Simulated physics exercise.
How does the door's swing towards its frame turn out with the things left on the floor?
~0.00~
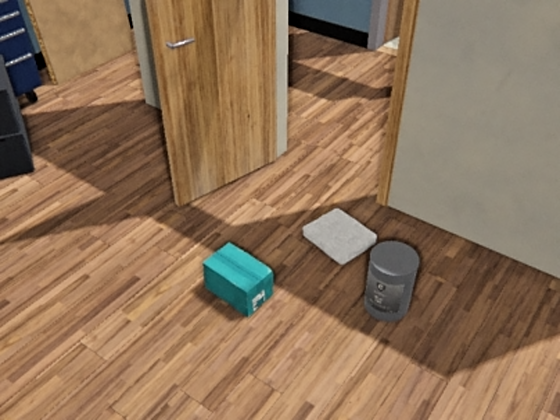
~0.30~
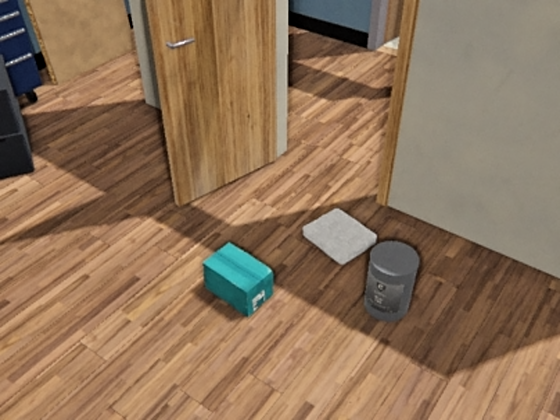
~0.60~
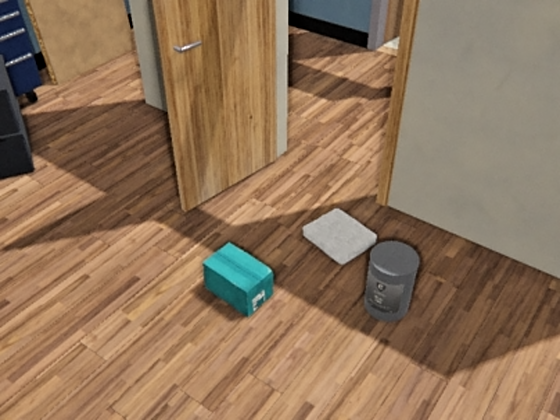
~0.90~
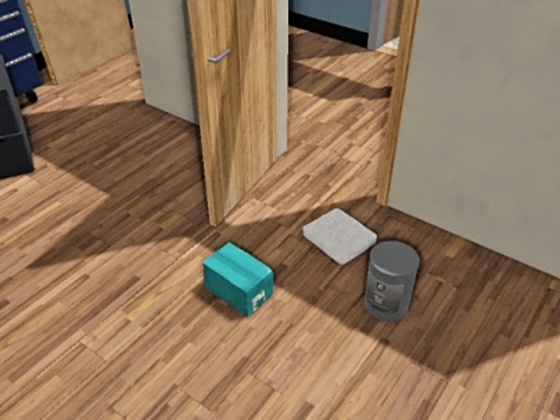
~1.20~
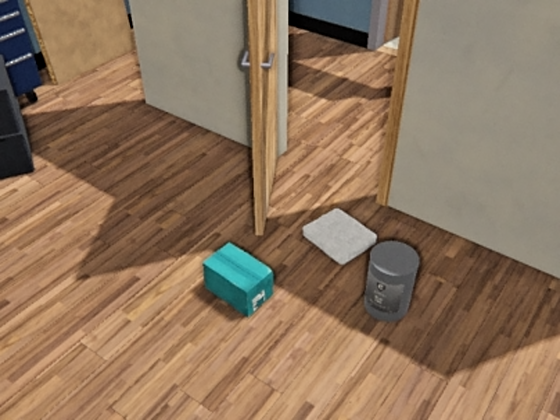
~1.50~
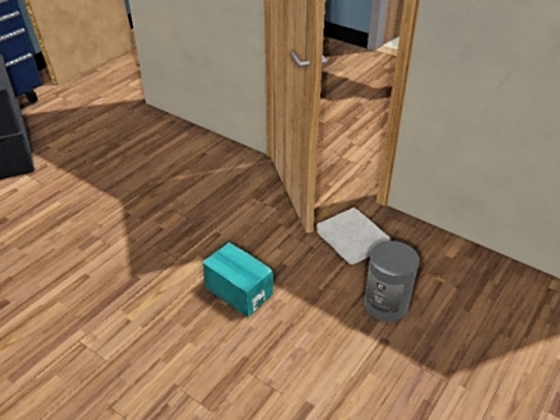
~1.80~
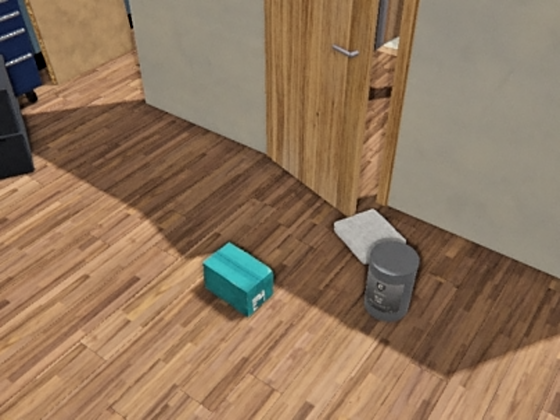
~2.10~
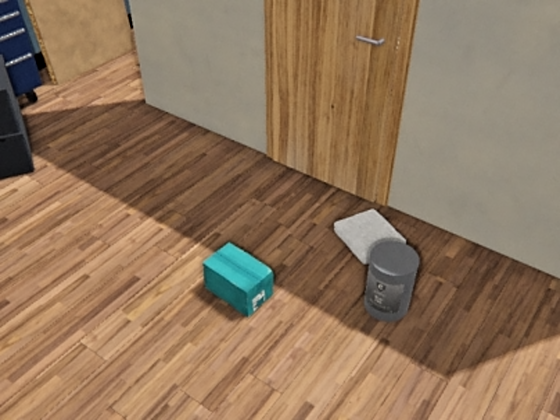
The door swings all the way into its frame and shuts, with the white cushion shifted a little to the right along the way.
